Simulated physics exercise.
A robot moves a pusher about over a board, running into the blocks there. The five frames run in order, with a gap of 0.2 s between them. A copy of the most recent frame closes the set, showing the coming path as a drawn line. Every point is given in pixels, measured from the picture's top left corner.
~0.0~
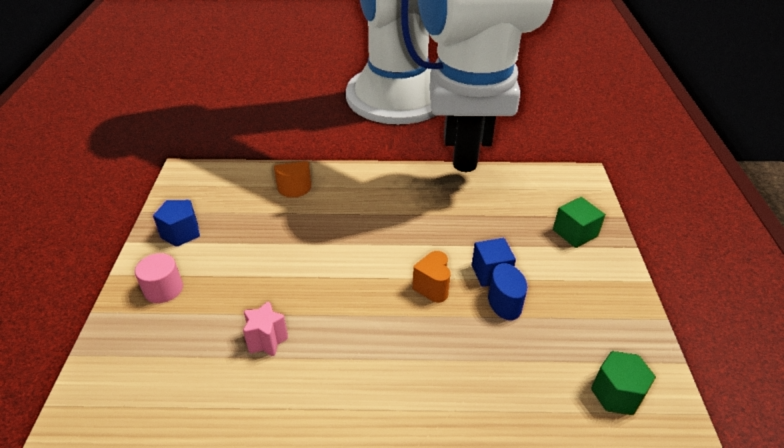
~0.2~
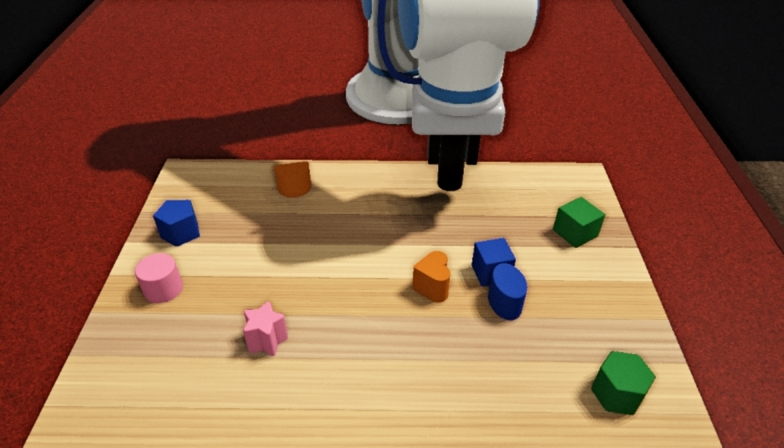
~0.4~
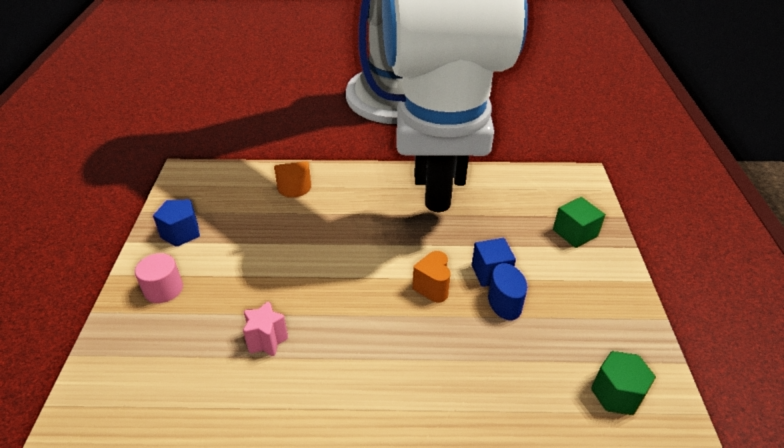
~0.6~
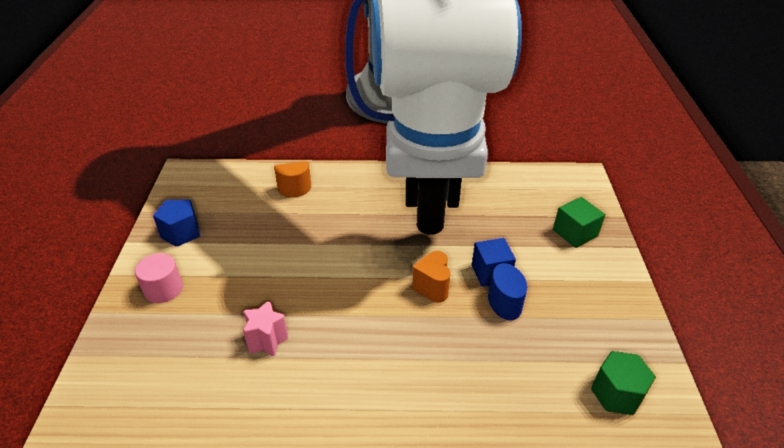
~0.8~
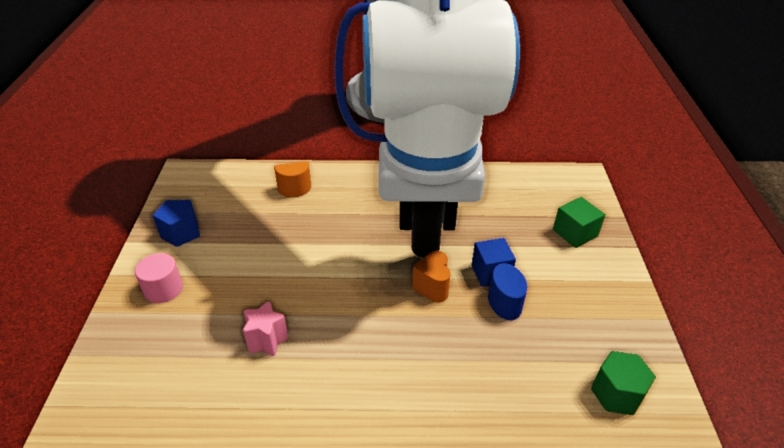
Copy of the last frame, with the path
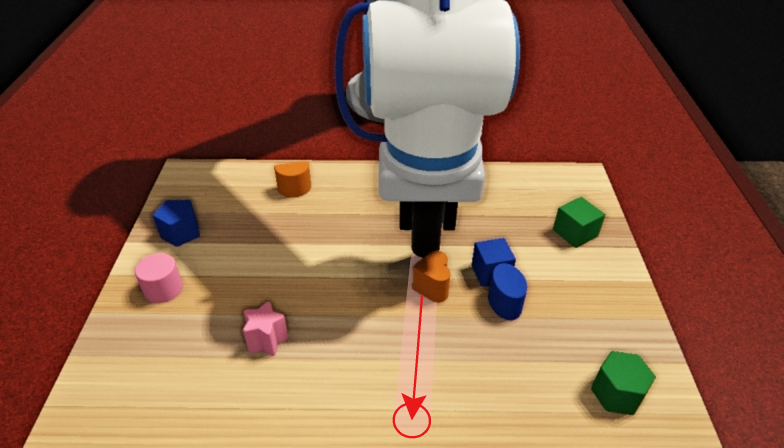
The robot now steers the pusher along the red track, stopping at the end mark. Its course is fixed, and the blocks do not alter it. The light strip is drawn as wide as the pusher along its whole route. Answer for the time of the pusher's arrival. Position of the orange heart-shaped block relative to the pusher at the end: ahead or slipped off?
Final position: To the side or behind.
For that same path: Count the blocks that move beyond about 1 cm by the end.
I reckon the push displaces only one of the blocks by more than 1 cm.
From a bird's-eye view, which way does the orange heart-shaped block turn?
Seen from overhead, it turns anticlockwise.
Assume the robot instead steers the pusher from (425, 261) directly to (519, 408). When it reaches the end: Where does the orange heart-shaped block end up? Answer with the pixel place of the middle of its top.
Expect it around (444, 319).
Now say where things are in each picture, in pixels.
In the first picture, pusher tip at (465, 165); block tops, orange heart-shaped block at (435, 265); blue square block at (495, 250).
In the second picture, pusher at (450, 184); blocks unchanged.
In the third picture, pusher at (438, 204); blocks unchanged.
In the fourth picture, pusher at (430, 226); blocks unchanged.
In the fifth picture, pusher at (425, 248); orange heart-shaped block at (435, 265); blue square block at (495, 250).
Path on the board, in a line from (425, 261) to (412, 420).
On the path given first. One third of the way, pusher at (422, 293); orange heart-shaped block at (442, 309), turned 25° anticlockwise.
Two thirds of the way, pusher at (418, 346); orange heart-shaped block at (459, 344), turned 110° anticlockwise.
At the end, pusher at (412, 408); orange heart-shaped block at (458, 346), turned 125° anticlockwise; blue square block in place.
